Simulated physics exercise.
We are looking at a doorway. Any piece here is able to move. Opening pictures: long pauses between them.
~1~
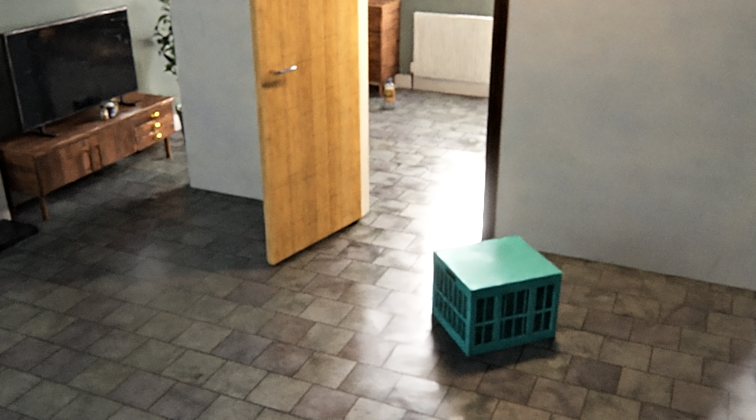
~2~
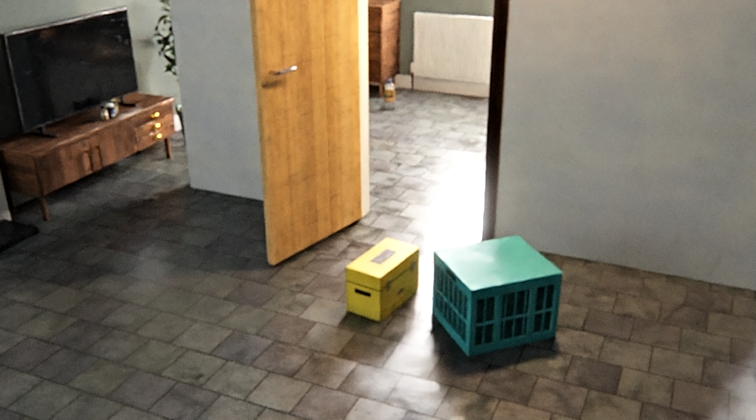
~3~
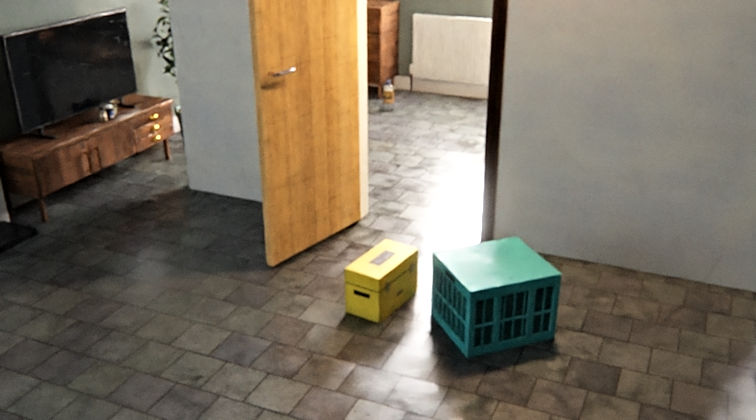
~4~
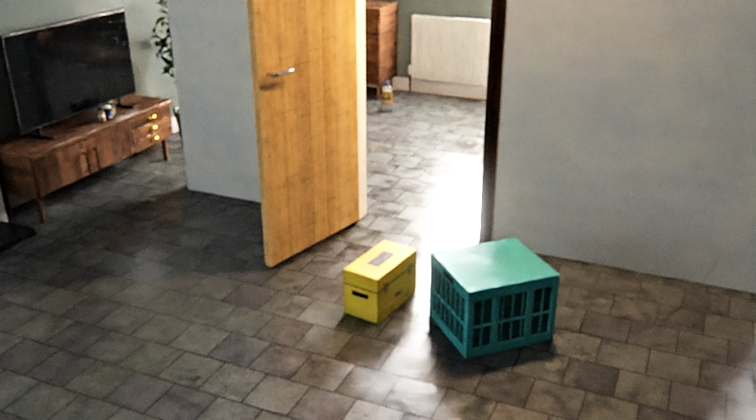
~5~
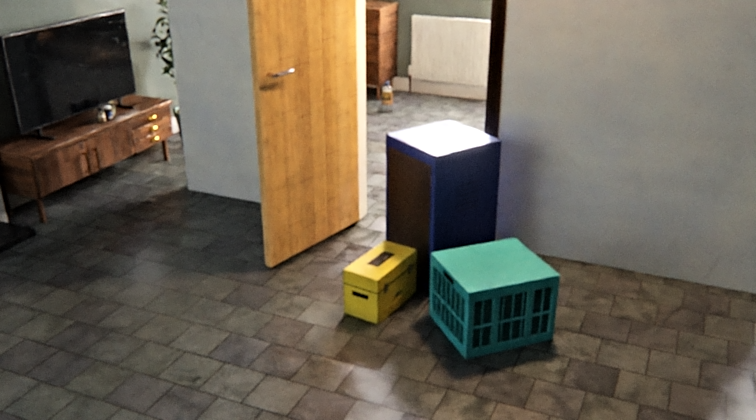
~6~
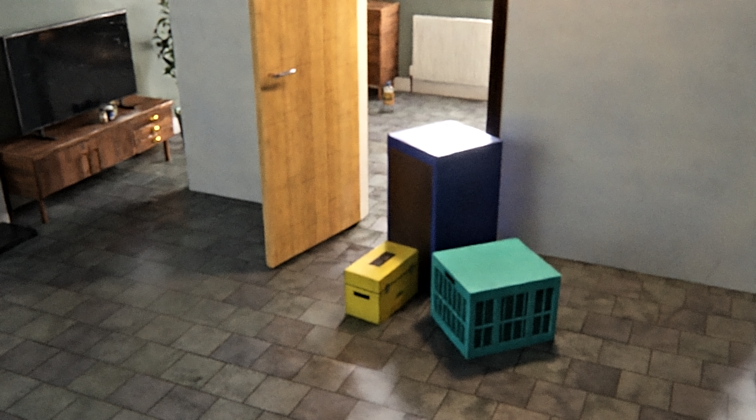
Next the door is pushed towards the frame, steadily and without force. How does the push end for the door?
The door ends up held open by an obstruction.
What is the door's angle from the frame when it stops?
The door ends up some 50° open.
Then, 0.50 s later than the last frame, door 95° open.
Then, 0.90 s later than the last frame, door 80° open.
Then, 1.20 s later than the last frame, door 67° open.
Then, 1.50 s later than the last frame, door 54° open.
When it is over, door 50° open; all 3 as before. End places, in pixels of the last picture, blue appliance near (444, 205).
